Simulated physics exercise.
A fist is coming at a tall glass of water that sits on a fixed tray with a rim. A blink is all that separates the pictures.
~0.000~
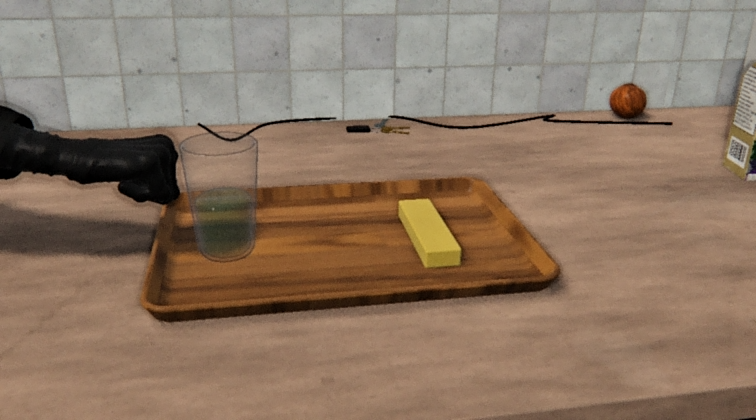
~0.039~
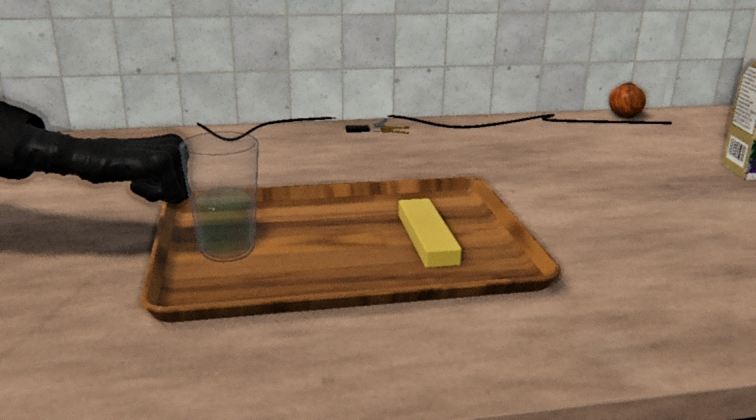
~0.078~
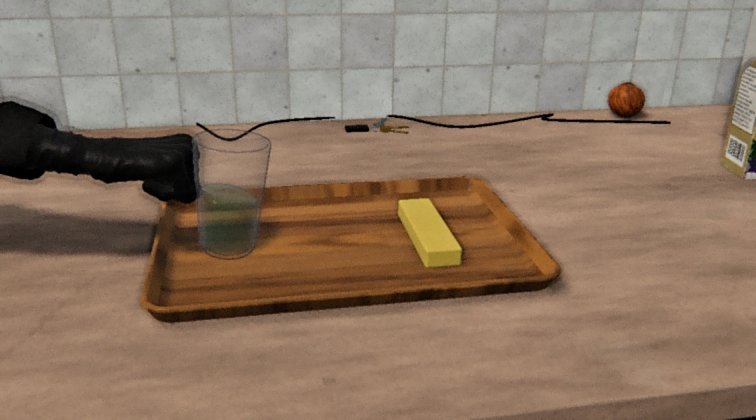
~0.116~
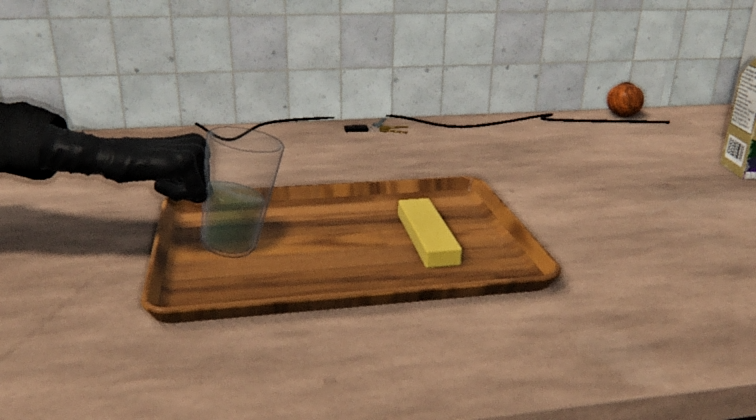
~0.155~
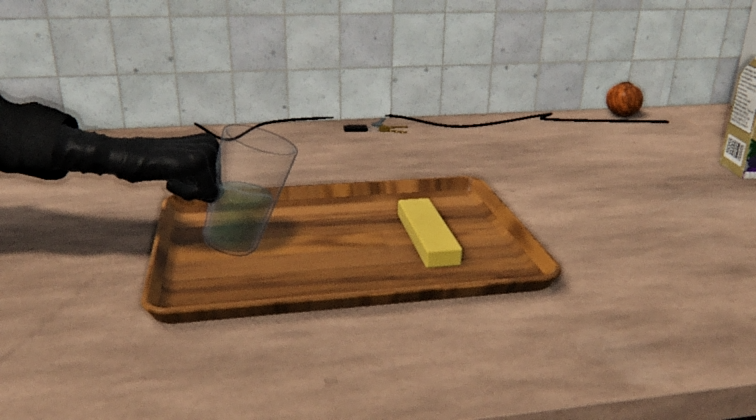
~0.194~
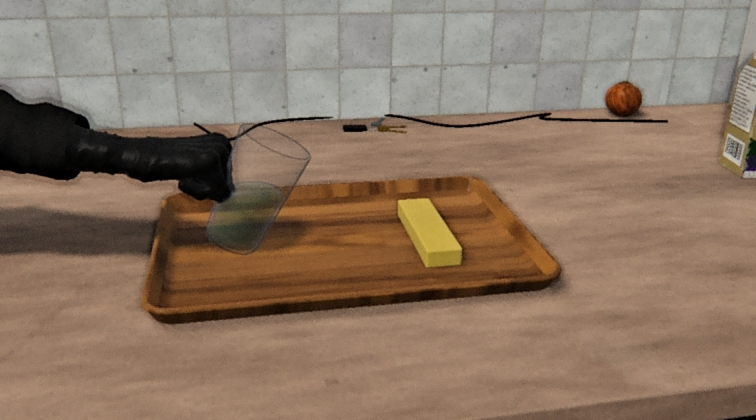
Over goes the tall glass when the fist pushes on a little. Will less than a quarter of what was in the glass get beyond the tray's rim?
Yes, less than a quarter gets past the rim.
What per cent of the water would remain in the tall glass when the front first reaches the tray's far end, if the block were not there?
About 50 %.
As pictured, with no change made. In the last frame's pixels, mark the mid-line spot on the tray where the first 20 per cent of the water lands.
I'd put it at roughly (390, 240) on the centre line.
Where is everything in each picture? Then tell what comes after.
It leans 0°; its right rim is at (256, 144); the water meets the walls at (194, 198) and (252, 195); the tray's far rim is at (516, 220); a block is fixed to the tray further along, in the first picture.
It leans 0°; its right rim is at (256, 143); the water meets the walls at (194, 197) and (252, 195), in the second picture.
It leans 6°; its right rim is at (269, 145); the water meets the walls at (200, 186) and (258, 196), in the third picture.
It leans 12°; its right rim is at (282, 147); the water meets the walls at (208, 181) and (265, 196), in the fourth picture.
It leans 19°; its right rim is at (295, 151); the water meets the walls at (217, 185) and (273, 192), in the fifth picture.
It leans 26°; its right rim is at (308, 156); the water meets the walls at (219, 193) and (283, 188), in the sixth picture.
A moment on, the tall glass is falling and 100 per cent is in the glass, 0 on the tray and 0 above or beyond its rim.
Next, the tall glass lies on its side and 81 per cent is in the glass, 16 on the tray and 3 above or beyond its rim.
Then the tall glass lies on its side and 42 per cent is in the glass, 42 on the tray and 16 above or beyond its rim.
Later the tall glass lies on its side and 22 per cent is in the glass, 70 on the tray and 8 above or beyond its rim.
Finally, 92 per cent is held by tray and glass, 8 is off the tray.
